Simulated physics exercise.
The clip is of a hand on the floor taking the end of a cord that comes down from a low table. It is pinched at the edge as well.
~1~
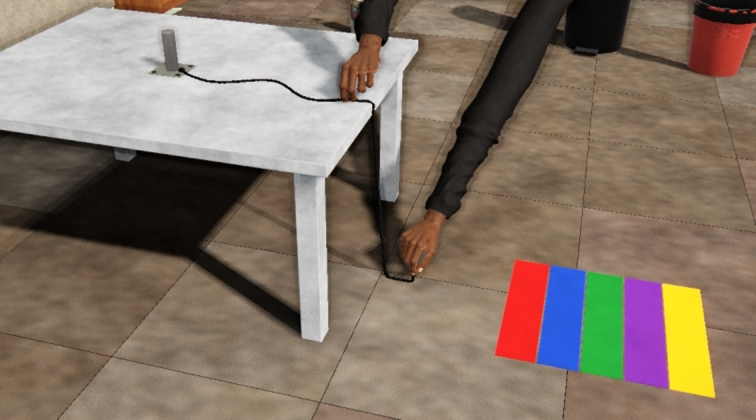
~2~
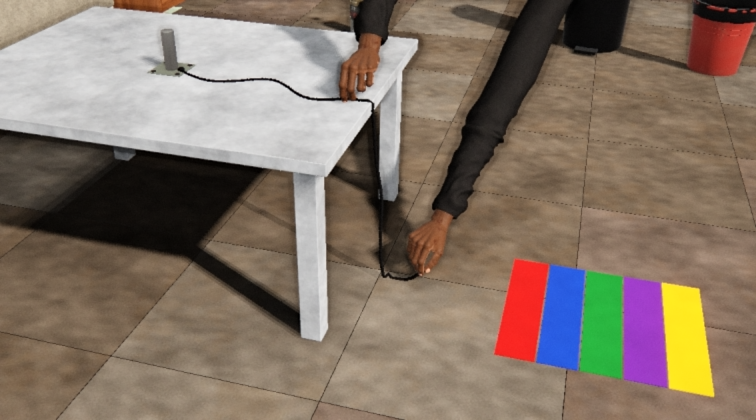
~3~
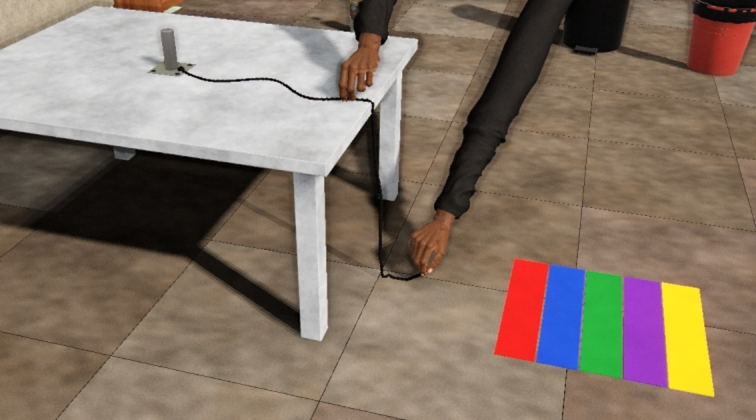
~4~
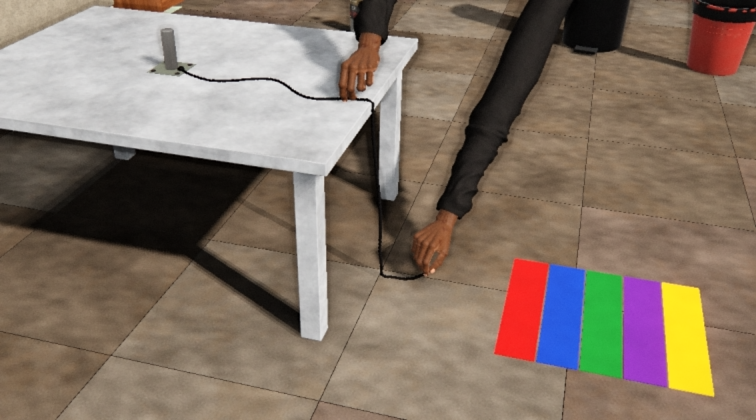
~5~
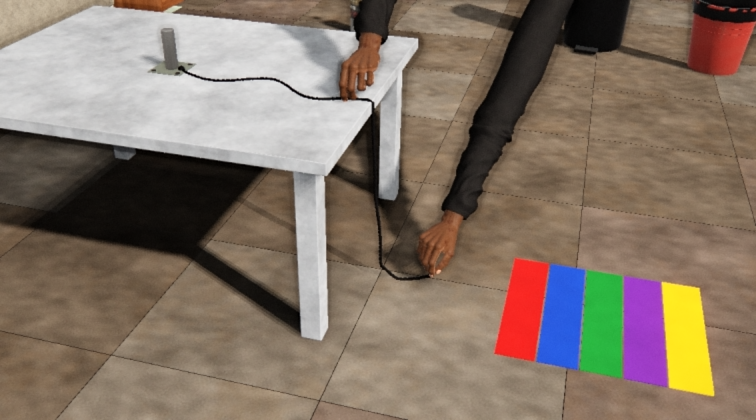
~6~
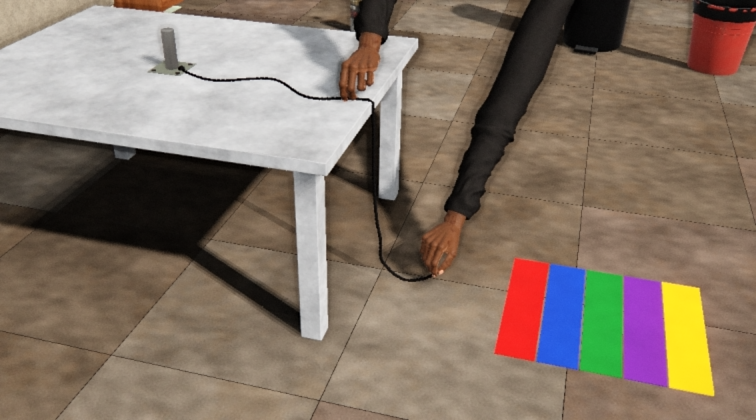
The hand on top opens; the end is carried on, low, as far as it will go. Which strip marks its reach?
Over blue.
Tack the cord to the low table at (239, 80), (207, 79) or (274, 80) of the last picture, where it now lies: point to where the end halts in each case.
In that order: (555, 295), (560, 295) and (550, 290).
Early on, end near (482, 280); short of the strips.
Midway, end near (533, 289); over red.
At the end of the slack, end near (564, 294); over blue. The end stops over the blue strip.
